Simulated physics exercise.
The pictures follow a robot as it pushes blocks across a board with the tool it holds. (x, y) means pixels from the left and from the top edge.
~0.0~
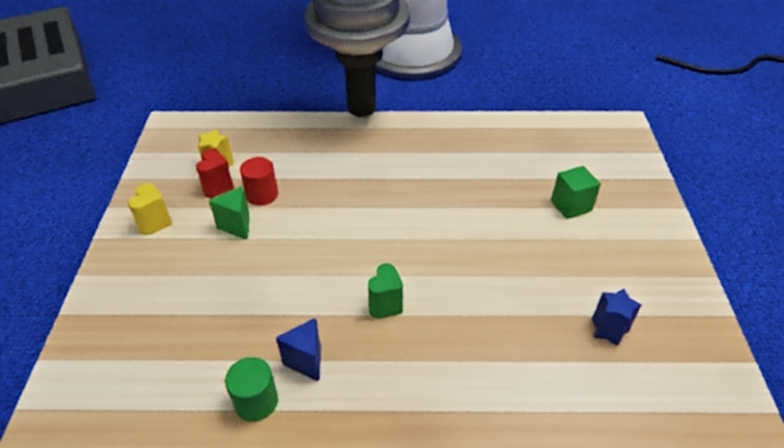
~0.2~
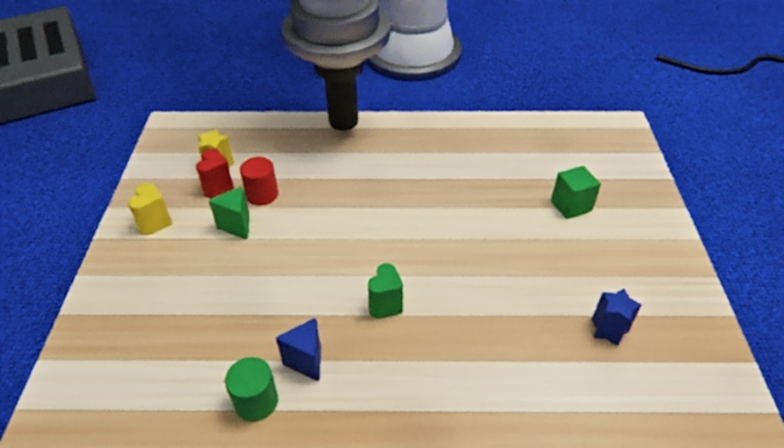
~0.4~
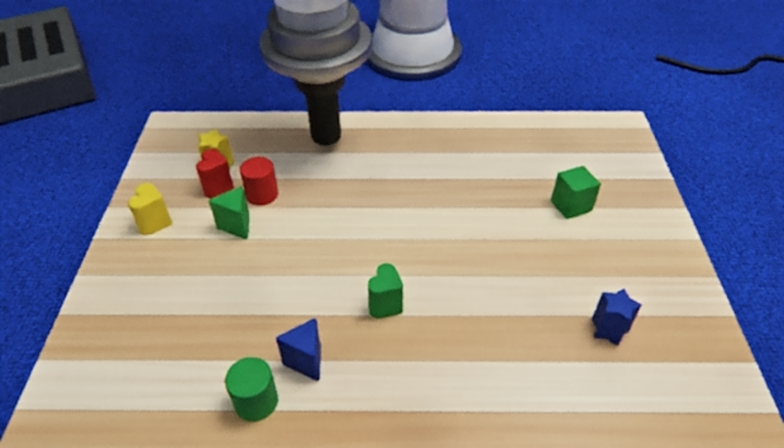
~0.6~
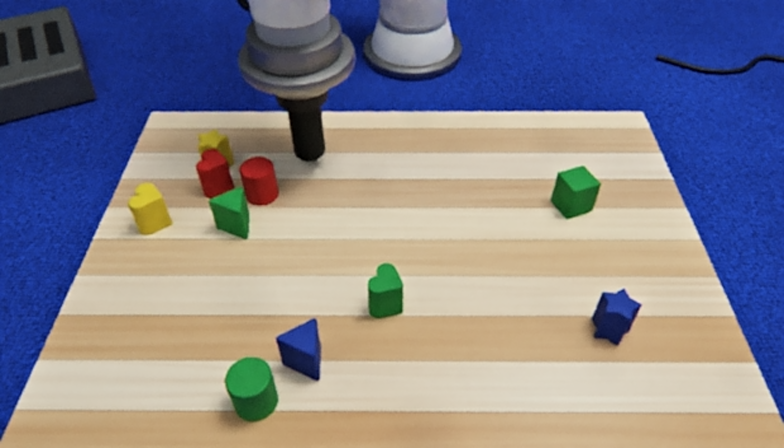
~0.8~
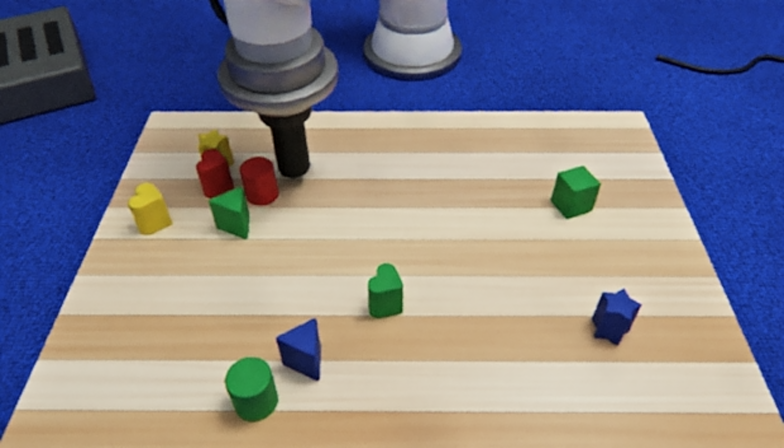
A robot arm moves down and left above a wooden board of still, coloured blocks.
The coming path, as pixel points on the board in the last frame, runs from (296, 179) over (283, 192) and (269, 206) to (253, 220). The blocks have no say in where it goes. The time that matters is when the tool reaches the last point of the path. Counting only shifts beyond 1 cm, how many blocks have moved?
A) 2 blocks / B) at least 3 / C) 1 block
It's A.
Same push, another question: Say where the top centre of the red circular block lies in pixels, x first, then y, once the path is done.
I'd place it at (215, 184), taking the centre of its top.
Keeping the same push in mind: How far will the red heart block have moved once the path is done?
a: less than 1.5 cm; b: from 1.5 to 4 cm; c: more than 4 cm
The one that fits is a, less than 1.5 cm.
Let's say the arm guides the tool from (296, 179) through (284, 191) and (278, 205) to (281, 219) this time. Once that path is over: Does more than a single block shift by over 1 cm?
I'd say no.
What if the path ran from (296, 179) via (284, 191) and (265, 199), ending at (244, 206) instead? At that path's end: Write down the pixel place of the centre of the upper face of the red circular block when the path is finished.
The middle of the upper face of the red circular block will lie at about (201, 183) in the picture.
On the path given first. Halfway along, tool (274, 190); red circular block (235, 177).
At the end, tool (251, 210); red heart block not moved; green triangular piece (219, 208), turned 15° anticlockwise; red circular block (215, 184).
